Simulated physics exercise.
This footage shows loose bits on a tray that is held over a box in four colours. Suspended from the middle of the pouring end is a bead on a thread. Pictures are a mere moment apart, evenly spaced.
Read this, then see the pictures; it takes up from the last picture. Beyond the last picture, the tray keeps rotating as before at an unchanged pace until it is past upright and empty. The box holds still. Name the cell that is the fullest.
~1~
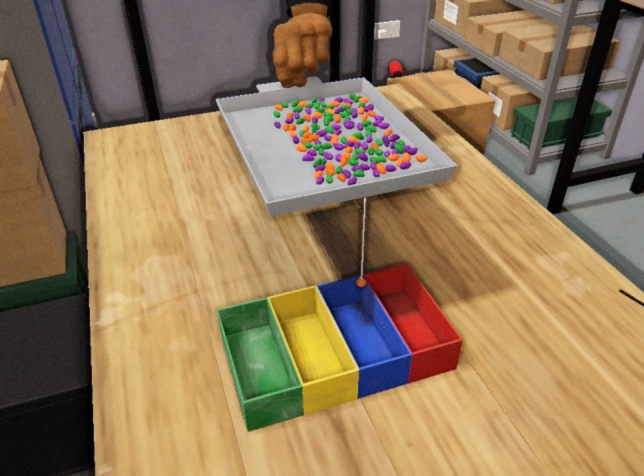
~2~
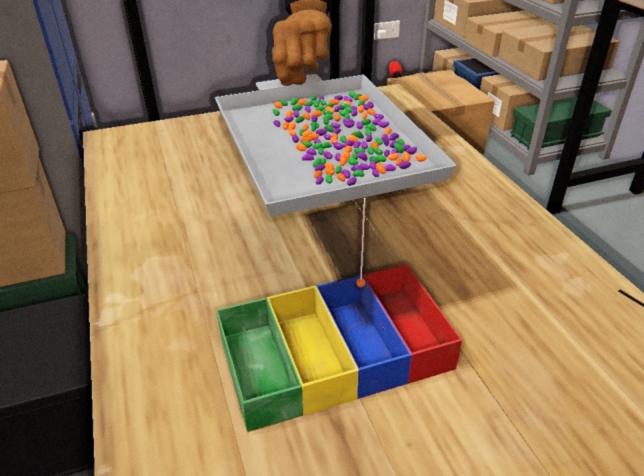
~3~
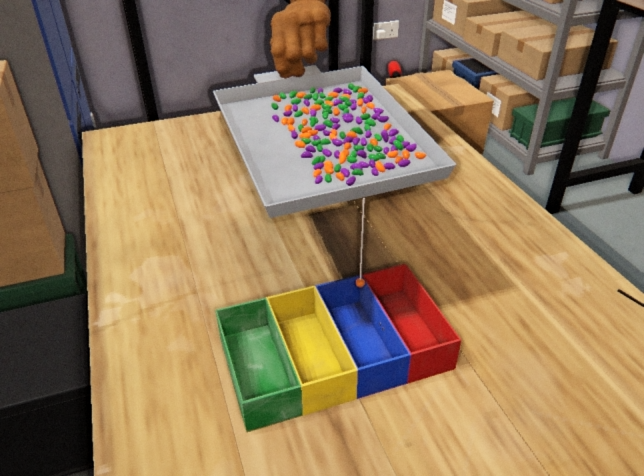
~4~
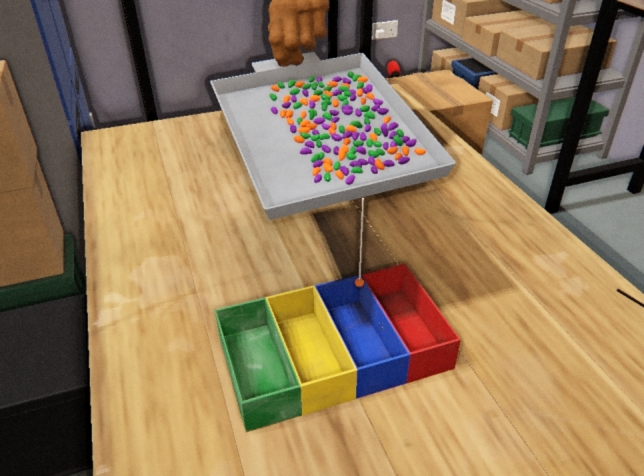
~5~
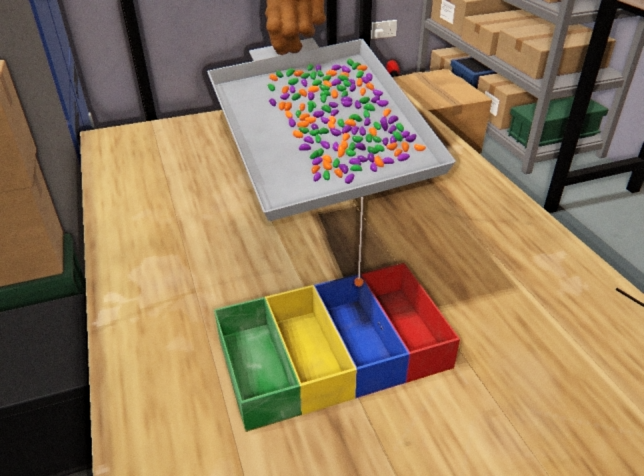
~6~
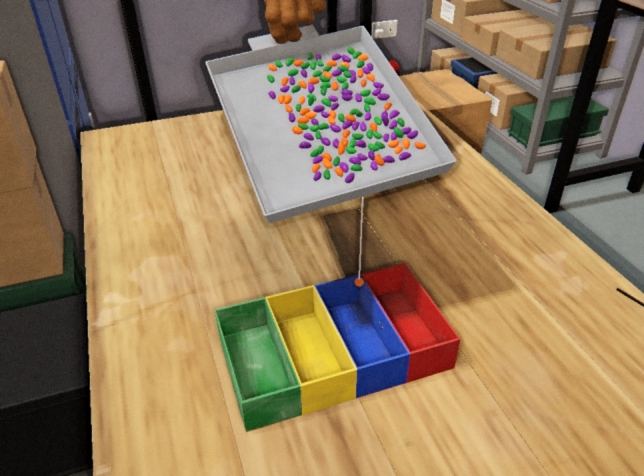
Yellow.
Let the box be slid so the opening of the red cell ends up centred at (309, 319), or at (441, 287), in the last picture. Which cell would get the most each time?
Well, the first time it's the red cell, and the second time it's green.
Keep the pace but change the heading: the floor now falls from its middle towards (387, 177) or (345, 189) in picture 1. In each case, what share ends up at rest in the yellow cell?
The first gives 0 %, the second 40 %.
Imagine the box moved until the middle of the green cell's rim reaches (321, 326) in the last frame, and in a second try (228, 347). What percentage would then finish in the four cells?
Some 60 percent, followed by some 100 percent.
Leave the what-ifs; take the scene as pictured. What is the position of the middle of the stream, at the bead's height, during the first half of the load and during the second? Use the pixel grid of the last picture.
I'd say around (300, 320) at first, then around (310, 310).
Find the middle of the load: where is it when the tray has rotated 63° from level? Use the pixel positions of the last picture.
Roughly at (324, 187).
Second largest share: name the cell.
Just behind the top cell comes the blue one.
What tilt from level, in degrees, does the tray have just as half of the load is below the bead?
At some 105 degrees.
Soon after the last picture, tray tipped steeply; nearly all on the tray; a stray few in the yellow cell; a small part falling or outside the box.
A little later, tray tipped past a quarter turn; about a quarter on the tray; about a quarter in the yellow cell; a small part in the green cell; a small part in the blue cell; about a quarter falling or outside the box.
Later still, tray tipped past a quarter turn; about two thirds in the yellow cell; about a quarter in the blue cell; a small part in the green cell; a stray few in the red cell; a stray few falling or outside the box.
At rest, tray tipped past a quarter turn; about two thirds in the yellow cell; about a quarter in the blue cell; a small part in the green cell; a stray few in the red cell; a stray few outside the box.
